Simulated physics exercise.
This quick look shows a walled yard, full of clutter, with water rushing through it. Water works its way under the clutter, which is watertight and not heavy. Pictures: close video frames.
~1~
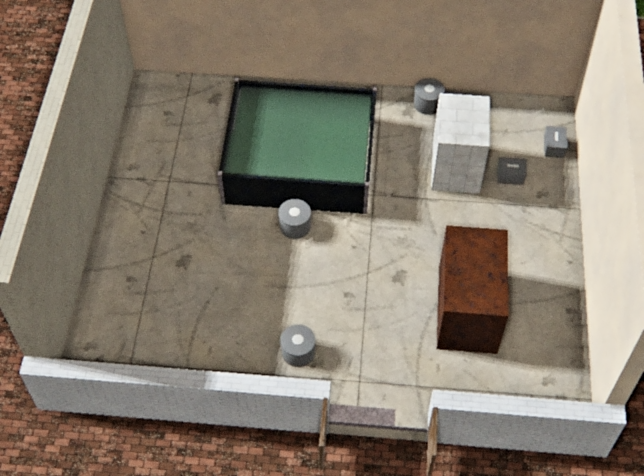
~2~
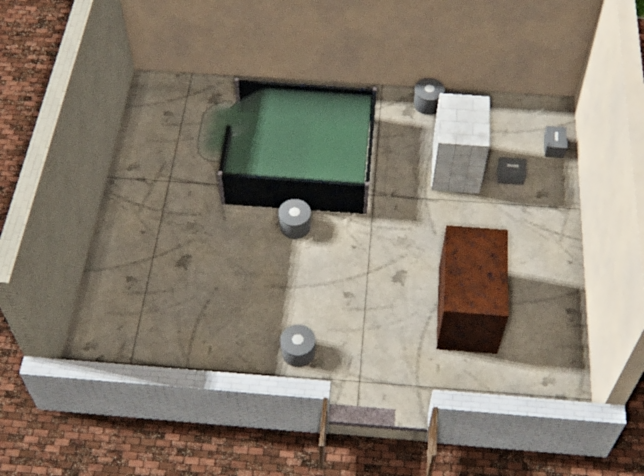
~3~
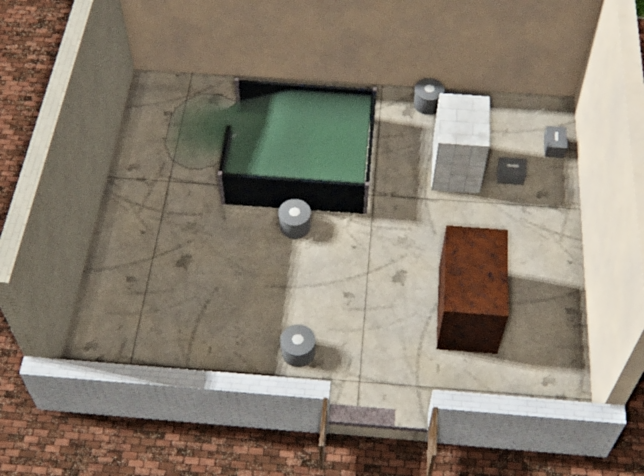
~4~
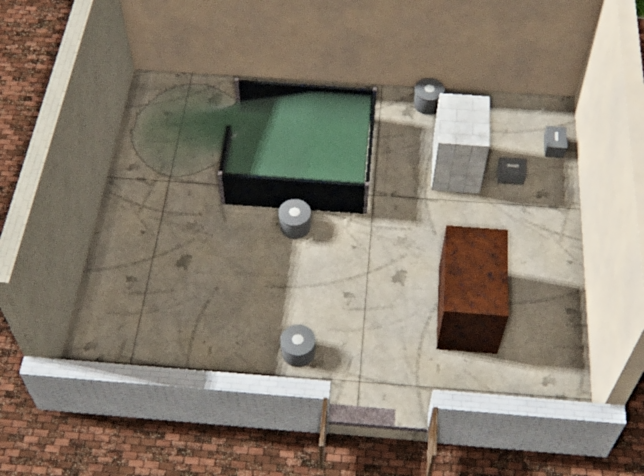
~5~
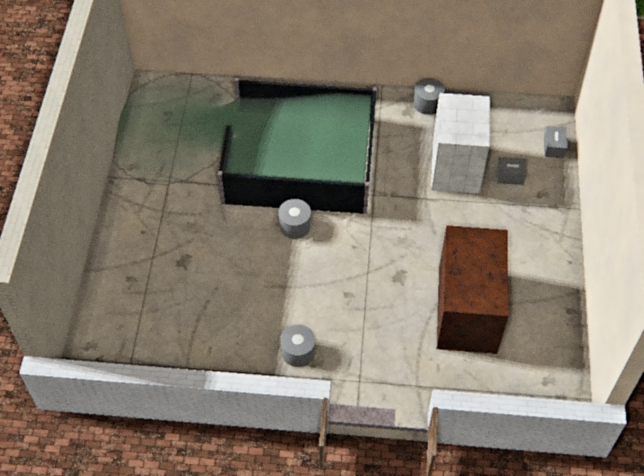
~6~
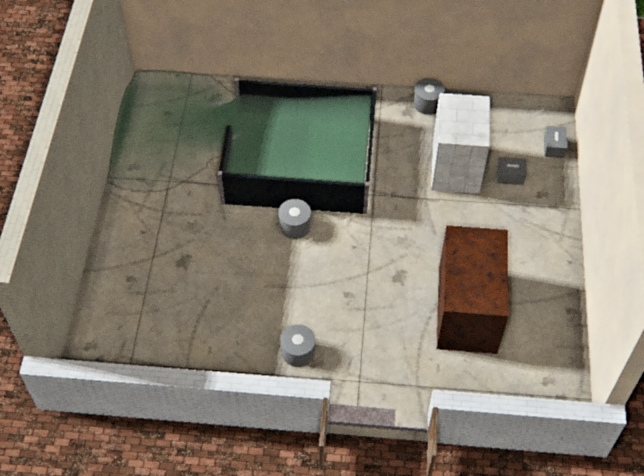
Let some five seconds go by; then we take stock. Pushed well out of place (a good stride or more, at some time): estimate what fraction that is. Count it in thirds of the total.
The result is a share beneath one third.
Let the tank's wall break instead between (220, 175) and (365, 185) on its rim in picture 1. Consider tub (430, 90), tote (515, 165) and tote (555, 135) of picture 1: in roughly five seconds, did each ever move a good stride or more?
As listed: Under that, short of that, never so far.
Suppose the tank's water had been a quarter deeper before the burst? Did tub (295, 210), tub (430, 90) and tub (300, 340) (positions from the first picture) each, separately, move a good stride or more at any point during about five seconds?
Fell short, went the distance, went the distance.
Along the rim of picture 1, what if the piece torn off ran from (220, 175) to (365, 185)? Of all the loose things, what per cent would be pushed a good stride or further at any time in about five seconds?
I'd say near 40 %.
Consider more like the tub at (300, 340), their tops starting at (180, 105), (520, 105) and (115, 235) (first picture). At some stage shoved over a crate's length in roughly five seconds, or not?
As listed: Shifted that much, never so far, pushed that far.
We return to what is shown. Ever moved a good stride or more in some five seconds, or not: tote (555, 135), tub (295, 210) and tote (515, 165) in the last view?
Never got far, never got far, never got far.
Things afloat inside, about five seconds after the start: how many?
I make it 0.
A moment on, 0 of 5 are well off their spots; 0 afloat.
Next, 0 of 5 are well off their spots; 0 afloat.
Later, 0 of 5 are well off their spots; 0 afloat.
In the end, 1 of 5 are well off their spots, and 1 have been at some point; 0 afloat.
